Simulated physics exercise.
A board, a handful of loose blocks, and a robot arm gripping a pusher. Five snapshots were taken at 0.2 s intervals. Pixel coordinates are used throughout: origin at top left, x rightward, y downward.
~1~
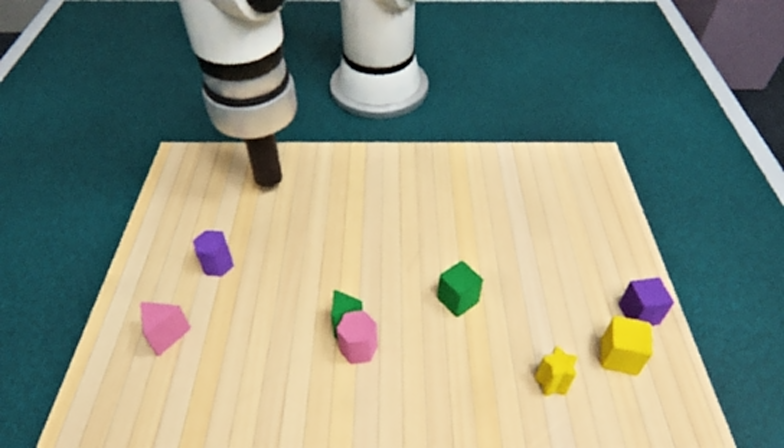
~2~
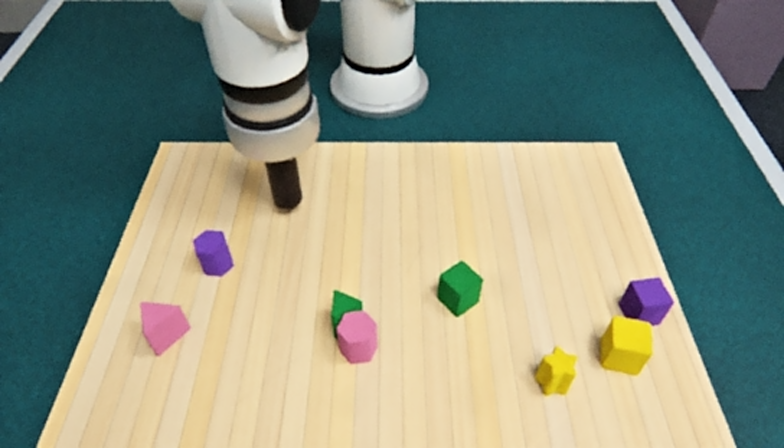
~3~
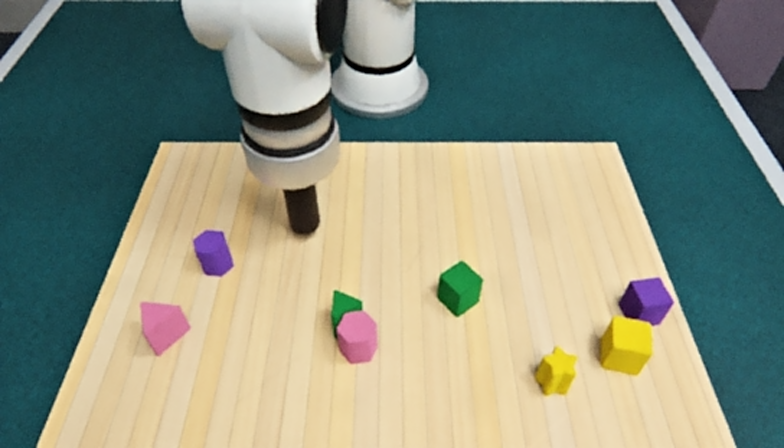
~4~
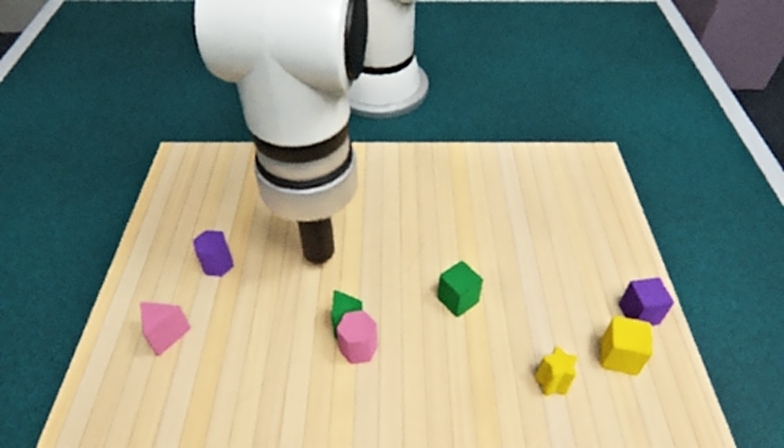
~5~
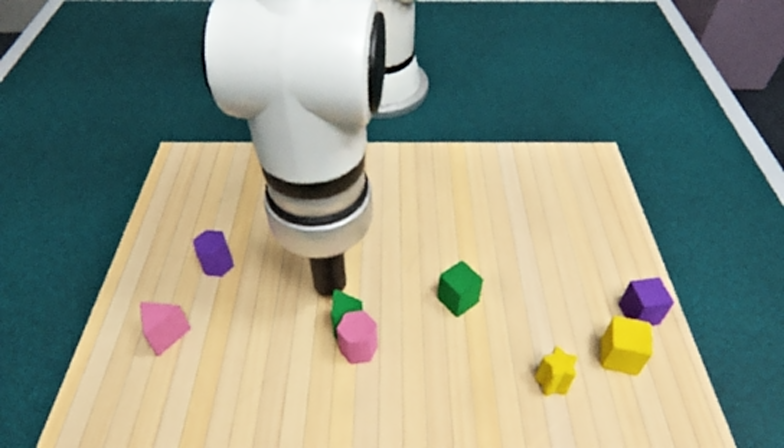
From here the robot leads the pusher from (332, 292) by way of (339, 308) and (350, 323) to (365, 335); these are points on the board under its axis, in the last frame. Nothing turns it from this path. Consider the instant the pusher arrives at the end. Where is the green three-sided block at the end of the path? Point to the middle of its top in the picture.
It is at (370, 345).
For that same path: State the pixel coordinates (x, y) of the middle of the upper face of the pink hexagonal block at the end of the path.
My prediction: (379, 372).
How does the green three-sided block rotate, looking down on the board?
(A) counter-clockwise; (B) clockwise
It's B.
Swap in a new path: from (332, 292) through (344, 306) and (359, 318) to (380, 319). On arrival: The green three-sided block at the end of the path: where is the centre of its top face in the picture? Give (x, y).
Somewhere near (348, 321).
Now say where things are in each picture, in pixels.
In the first frame, tip of the pusher (269, 178), middles of tops, green three-sided block (343, 302), pink hexagonal block (357, 326).
In the second frame, pusher (288, 199), nothing pushed.
In the third frame, pusher (305, 223), nothing pushed.
In the fourth frame, pusher (319, 251), nothing pushed.
In the fifth frame, pusher (330, 283), green three-sided block (343, 302), pink hexagonal block (357, 326).
What follows on the original path. Halfway along, pusher (343, 307); green three-sided block (352, 324); pink hexagonal block (367, 346), turned 15° anticlockwise.
At the end, pusher (365, 326); green three-sided block (370, 345), turned 25° clockwise; pink hexagonal block (379, 372).
